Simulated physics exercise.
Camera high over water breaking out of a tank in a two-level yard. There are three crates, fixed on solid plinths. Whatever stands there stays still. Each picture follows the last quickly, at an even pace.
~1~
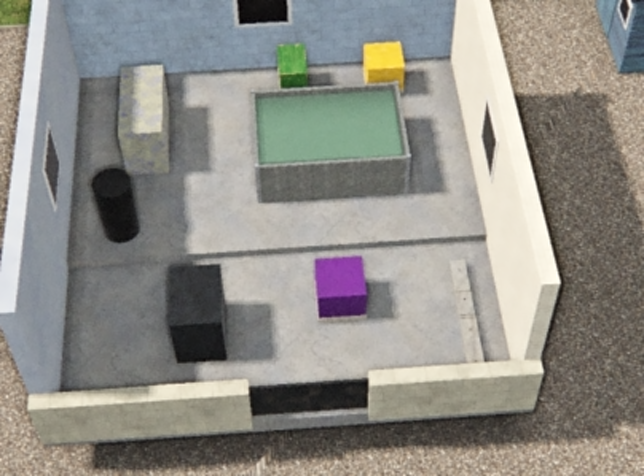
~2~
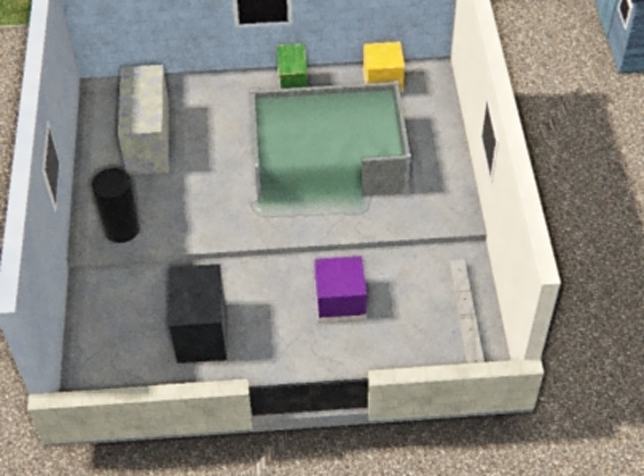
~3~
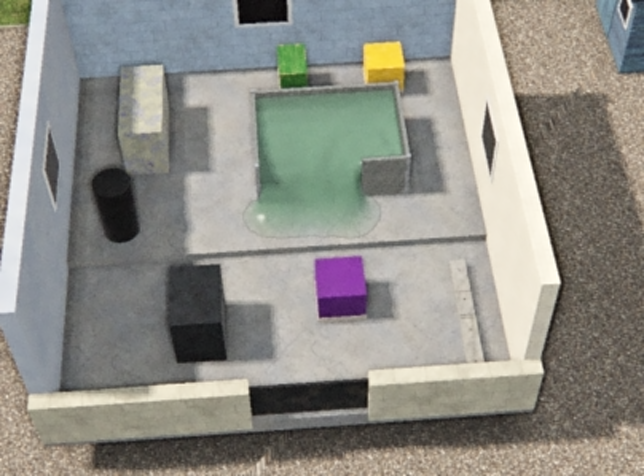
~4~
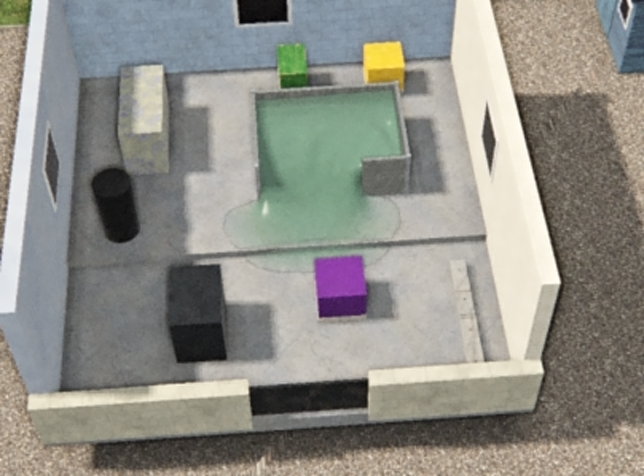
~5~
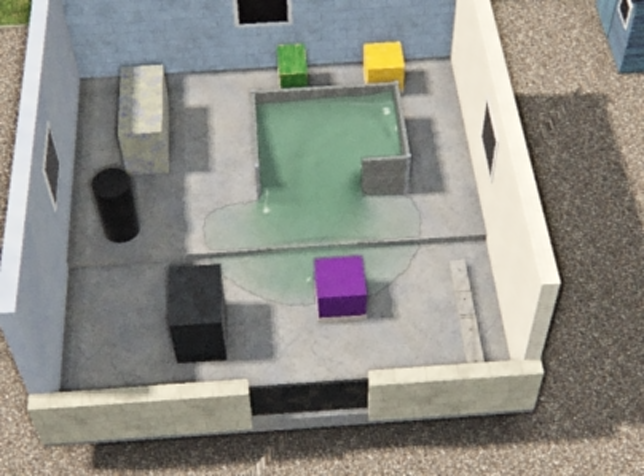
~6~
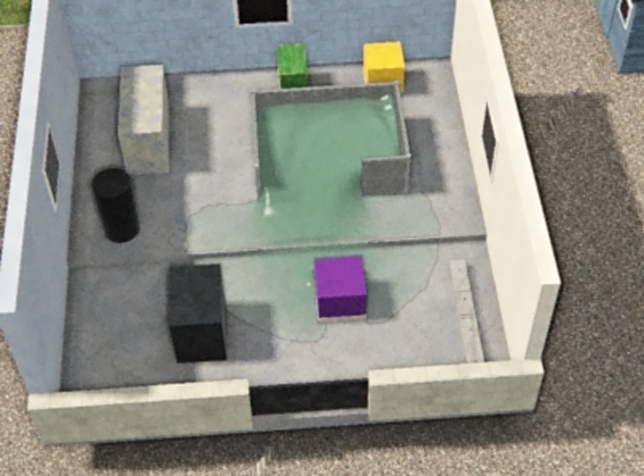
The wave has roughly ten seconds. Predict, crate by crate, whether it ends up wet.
In the end the yellow crate is spared, the green crate is spared, the purple crate is hit by the water.
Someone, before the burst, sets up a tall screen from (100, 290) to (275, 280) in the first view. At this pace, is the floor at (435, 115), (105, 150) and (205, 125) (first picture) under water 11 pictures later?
Taking the three spots in order: Spared, spared, spared.
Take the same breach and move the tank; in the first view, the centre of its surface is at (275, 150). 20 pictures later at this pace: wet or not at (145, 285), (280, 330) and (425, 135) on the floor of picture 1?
As listed: Flooded, flooded, no water.
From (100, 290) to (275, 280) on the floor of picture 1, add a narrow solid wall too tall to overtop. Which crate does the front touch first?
The purple-painted one.
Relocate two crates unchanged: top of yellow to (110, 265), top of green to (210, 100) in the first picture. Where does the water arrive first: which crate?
The purple crate is first.
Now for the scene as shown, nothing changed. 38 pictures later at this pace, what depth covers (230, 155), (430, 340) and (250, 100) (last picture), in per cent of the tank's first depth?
Going in order, roughly 0, 18 and 0 %.
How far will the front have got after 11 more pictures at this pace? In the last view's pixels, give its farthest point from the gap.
The front should reach about (59, 420).
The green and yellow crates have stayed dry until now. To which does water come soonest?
Answer: The yellow crate.
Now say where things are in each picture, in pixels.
In the first picture, still water in the open tank at (329, 127).
In the second picture, water pours out at (311, 187) and has run to (255, 204).
In the third picture, the front is at (248, 219), out from the gap at (311, 187).
In the fourth picture, the front is at a hidden place, out from the gap at (311, 188).
In the fifth picture, water pours out at (311, 189) and has run to (375, 289).
In the sixth picture, the front is at (298, 337), out from the gap at (311, 188).
A moment on, water covers 35 % of the floor; the yellow crate not reached, the green crate not reached, the purple crate water round its plinth.
Next, water covers 50 % of the floor; the yellow crate not reached, the green crate not reached, the purple crate water round its plinth.
Then, water covers 55 % of the floor; the yellow crate not reached, the green crate not reached, the purple crate water round its plinth.
Later, water covers 60 % of the floor; the yellow crate not reached, the green crate not reached, the purple crate water round its plinth.
In the end, water covers 60 % of the floor; the yellow crate stayed above the water, the green crate stayed above the water, the purple crate was topped.
